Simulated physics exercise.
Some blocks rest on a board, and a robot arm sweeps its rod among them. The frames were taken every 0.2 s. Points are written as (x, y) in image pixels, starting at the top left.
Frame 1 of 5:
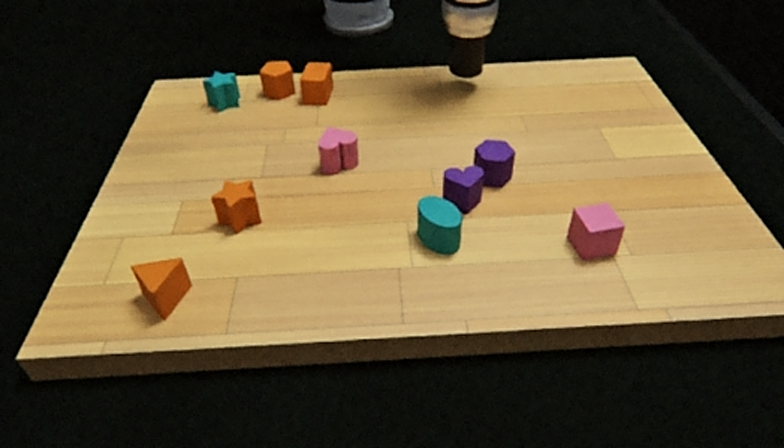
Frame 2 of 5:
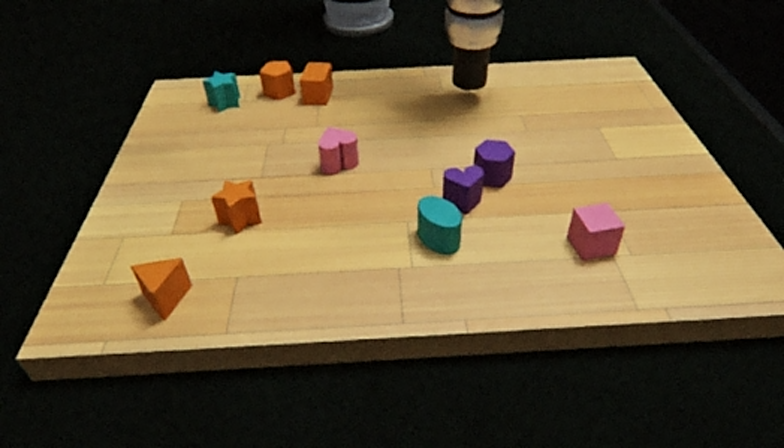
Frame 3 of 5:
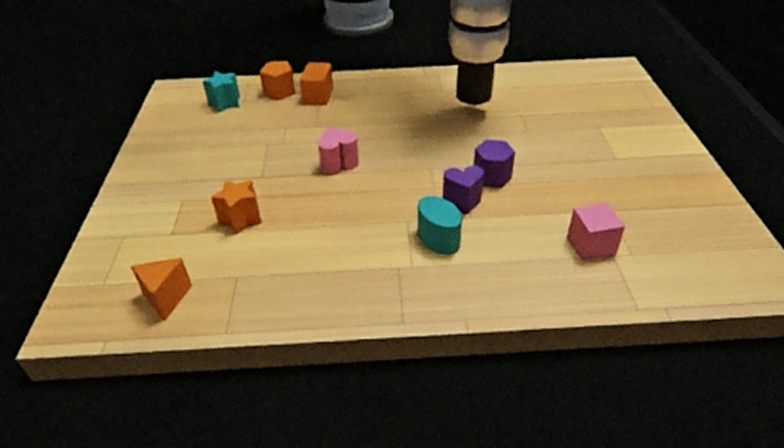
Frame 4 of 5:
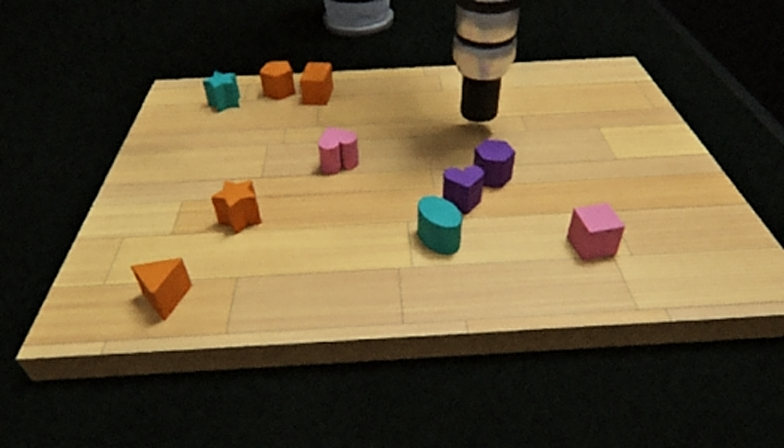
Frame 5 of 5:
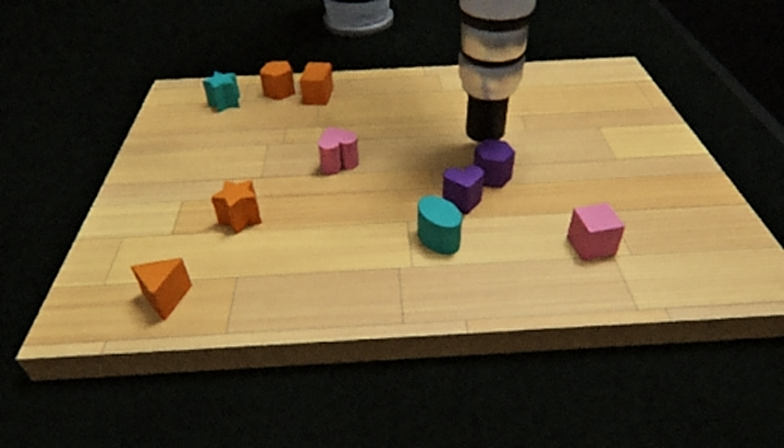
Robot arm's dark rod moving slowly forward over a wooden board toward a purple hexagon, while the scattered colourful blocks stay still.
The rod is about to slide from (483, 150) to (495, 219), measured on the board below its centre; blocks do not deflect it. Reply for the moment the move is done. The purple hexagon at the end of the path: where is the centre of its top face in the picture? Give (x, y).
The top centre is at (527, 215).
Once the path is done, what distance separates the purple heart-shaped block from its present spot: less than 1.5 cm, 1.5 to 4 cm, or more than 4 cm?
Its displacement is between 1.5 and 4 cm.
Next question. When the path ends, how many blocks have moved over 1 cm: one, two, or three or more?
Shifted over 1 cm: Two.
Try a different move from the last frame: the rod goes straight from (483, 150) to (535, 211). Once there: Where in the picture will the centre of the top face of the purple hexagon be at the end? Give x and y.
The middle of its upper face will lie at (515, 204).
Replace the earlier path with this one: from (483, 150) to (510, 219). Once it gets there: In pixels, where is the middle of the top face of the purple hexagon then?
The top centre is at (528, 220).
The first path, step by step. One third of the way, rod at (488, 153); purple hexagon at (503, 167), turned 20° anticlockwise.
Two thirds of the way, rod at (492, 176); purple heart-shaped block at (461, 181), turned 35° clockwise; purple hexagon at (515, 190), turned 40° anticlockwise.
At the end, rod at (497, 200); turquoise oval block in place; purple heart-shaped block at (461, 190), turned 100° clockwise; purple hexagon at (527, 215), turned 55° anticlockwise.
